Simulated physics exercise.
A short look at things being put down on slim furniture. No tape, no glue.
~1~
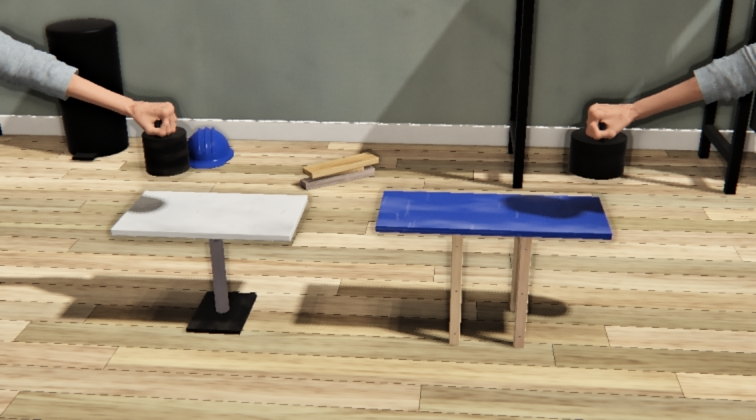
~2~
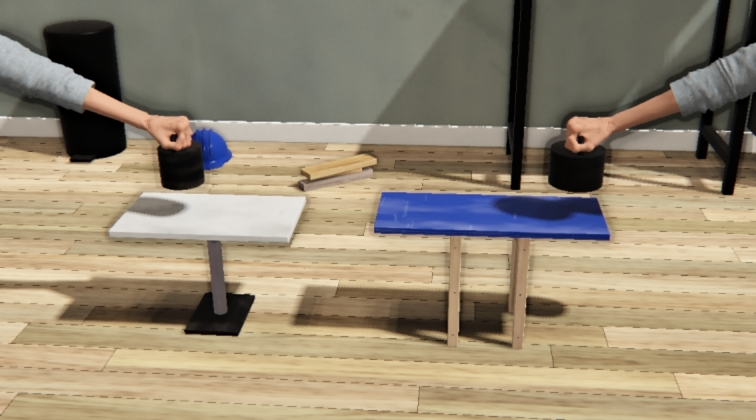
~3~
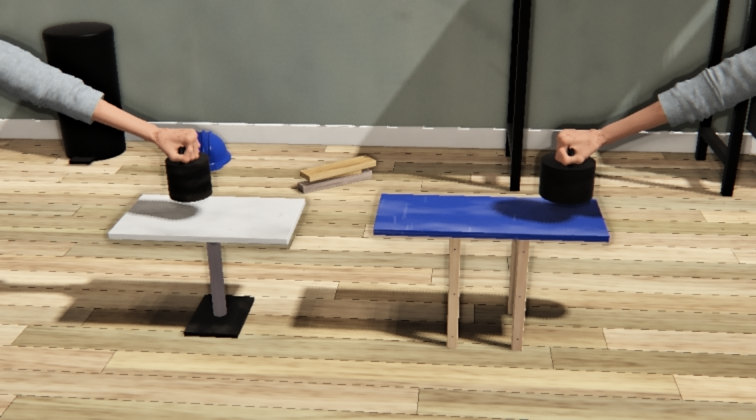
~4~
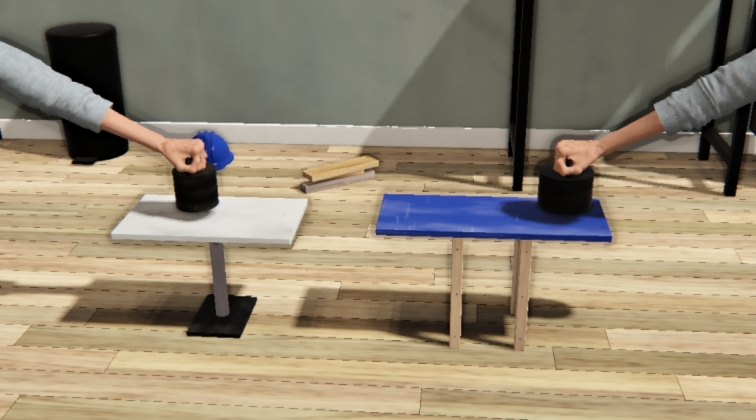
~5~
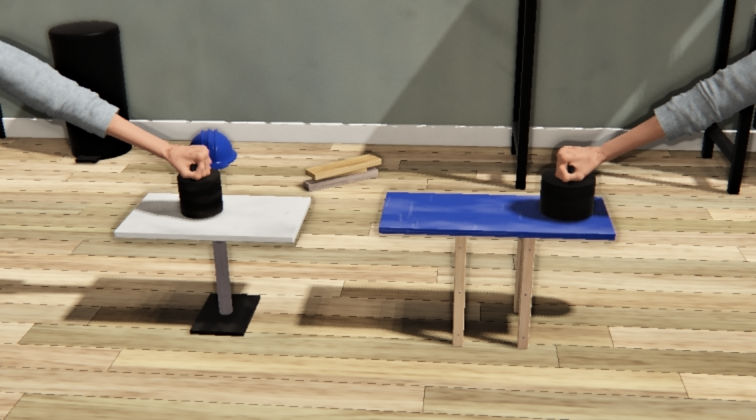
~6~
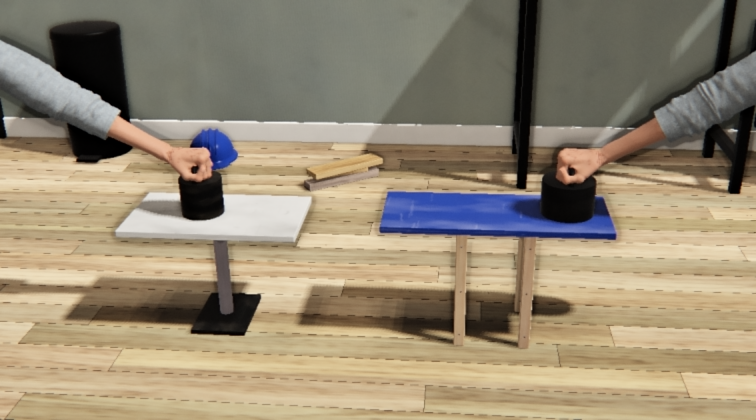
Two round black objects, each gripped by a hand, moved inward and down onto a white table at left and the right side of a blue one, and the hands kept hold of them.
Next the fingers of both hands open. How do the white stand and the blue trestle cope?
As it turns out, the white stand keeps steady; the blue trestle goes over.
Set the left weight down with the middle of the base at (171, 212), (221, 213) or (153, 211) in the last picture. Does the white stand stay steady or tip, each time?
One after another: It goes over; stays flat on its feet; tips up.
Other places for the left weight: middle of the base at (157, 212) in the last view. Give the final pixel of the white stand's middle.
About (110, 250).
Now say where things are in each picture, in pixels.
In the first frame, still on the way; white stand (214, 215); blue trestle (491, 214); right weight (597, 153).
In the second frame, still on the way; blue trestle (489, 215); left weight (181, 165).
In the third frame, still on the way; white stand (211, 218); right weight (567, 177).
In the fourth frame, still on the way; blue trestle (491, 217); left weight (196, 187).
In the fifth frame, still on the way; white stand (217, 217); right weight (567, 194).
In the sixth frame, in place, still held; white stand (218, 216); blue trestle (495, 214); left weight (202, 195).
Then, 0.46 s on from there, white stand at rest near (217, 216); blue trestle turned 24° from its first pose near (551, 212).
Then, 0.62 s on from there, white stand at rest near (217, 216); blue trestle turned 59° from its first pose near (611, 245).
In the end, the white stand holds firm, near (217, 216); the blue trestle overbalances, near (631, 247).
